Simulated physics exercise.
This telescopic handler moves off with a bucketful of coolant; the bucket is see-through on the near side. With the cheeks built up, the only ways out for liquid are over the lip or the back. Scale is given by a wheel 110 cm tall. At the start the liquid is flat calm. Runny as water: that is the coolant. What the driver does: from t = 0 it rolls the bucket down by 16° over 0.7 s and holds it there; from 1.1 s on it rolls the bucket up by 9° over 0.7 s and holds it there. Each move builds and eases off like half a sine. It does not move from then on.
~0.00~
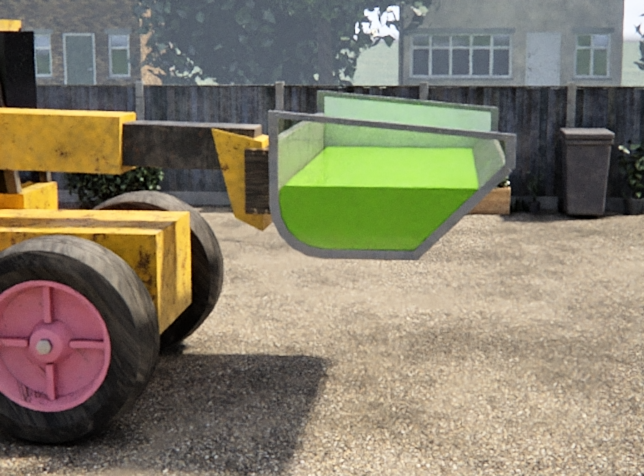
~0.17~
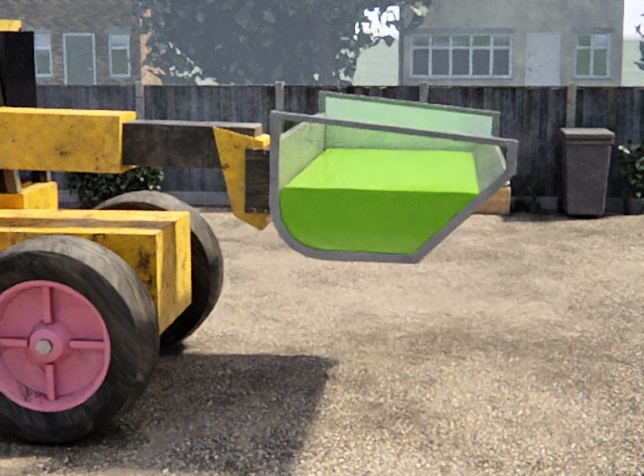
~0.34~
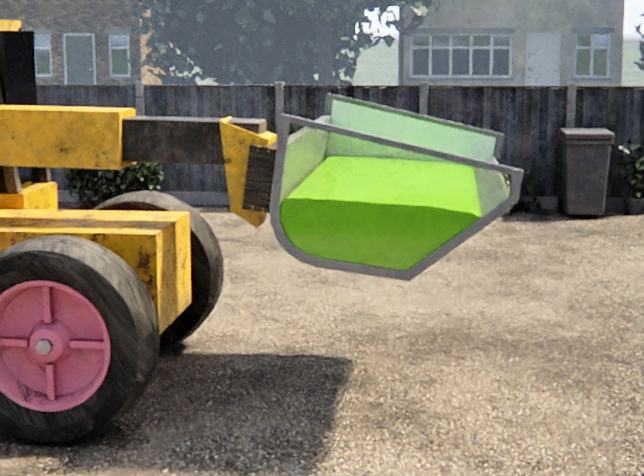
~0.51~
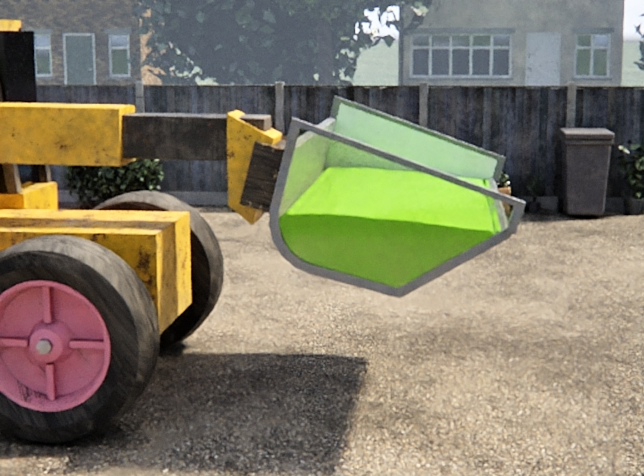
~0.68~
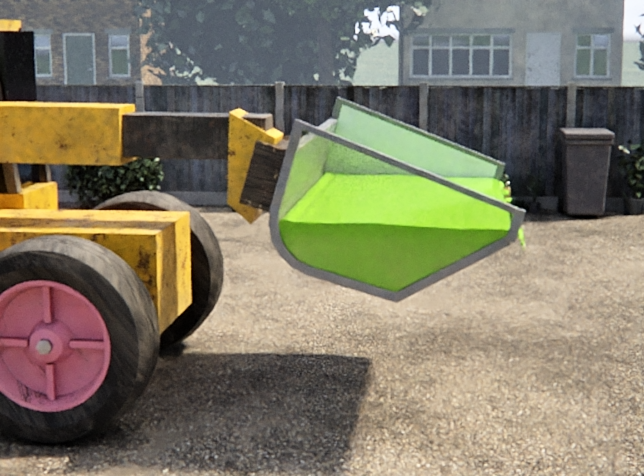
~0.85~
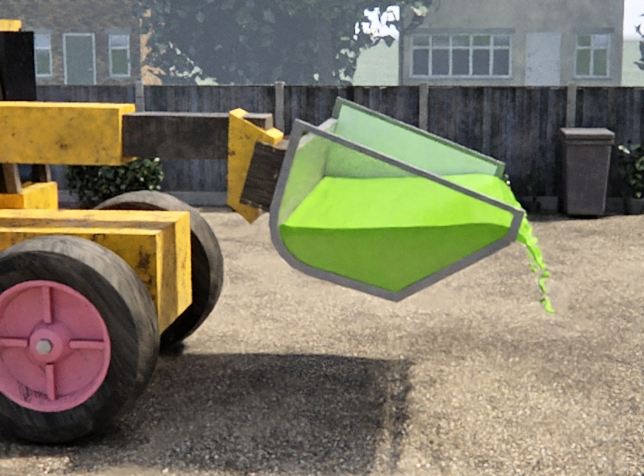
A see-through, grey-edged bucket of bright green liquid tilts nose down on the yellow and black arm of a telescopic handler, and the liquid slides toward the lip, then runs over it in a thin stream at the right. The handler's yellow body and pink-hubbed black wheels stay still at the left. The fixed side view shows a gravel yard with a dark fence, a bin and houses behind.
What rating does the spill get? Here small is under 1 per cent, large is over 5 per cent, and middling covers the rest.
The spill comes out large.
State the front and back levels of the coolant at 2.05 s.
Reading: About 28 cm in front, about 26 cm behind.
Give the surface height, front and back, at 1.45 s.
About 32 cm in front and 16 cm behind.
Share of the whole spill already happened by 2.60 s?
About 100 percent, give or take.
After 1.45 s the bucket is at 12° forwards, the surface stands 16 cm at the back and 31 cm at the front; 13 per cent has gone, over the front.
After 2.05 s the bucket is at 7° forwards, the surface stands 26 cm at the back and 28 cm at the front; 14 per cent has gone, over the front.
After 2.60 s the bucket is at 7° forwards, the surface stands 22 cm at the back and 29 cm at the front; 14 per cent has gone, over the front.
After 4.68 s 15 per cent has gone, over the front, 79 of 538 litres.
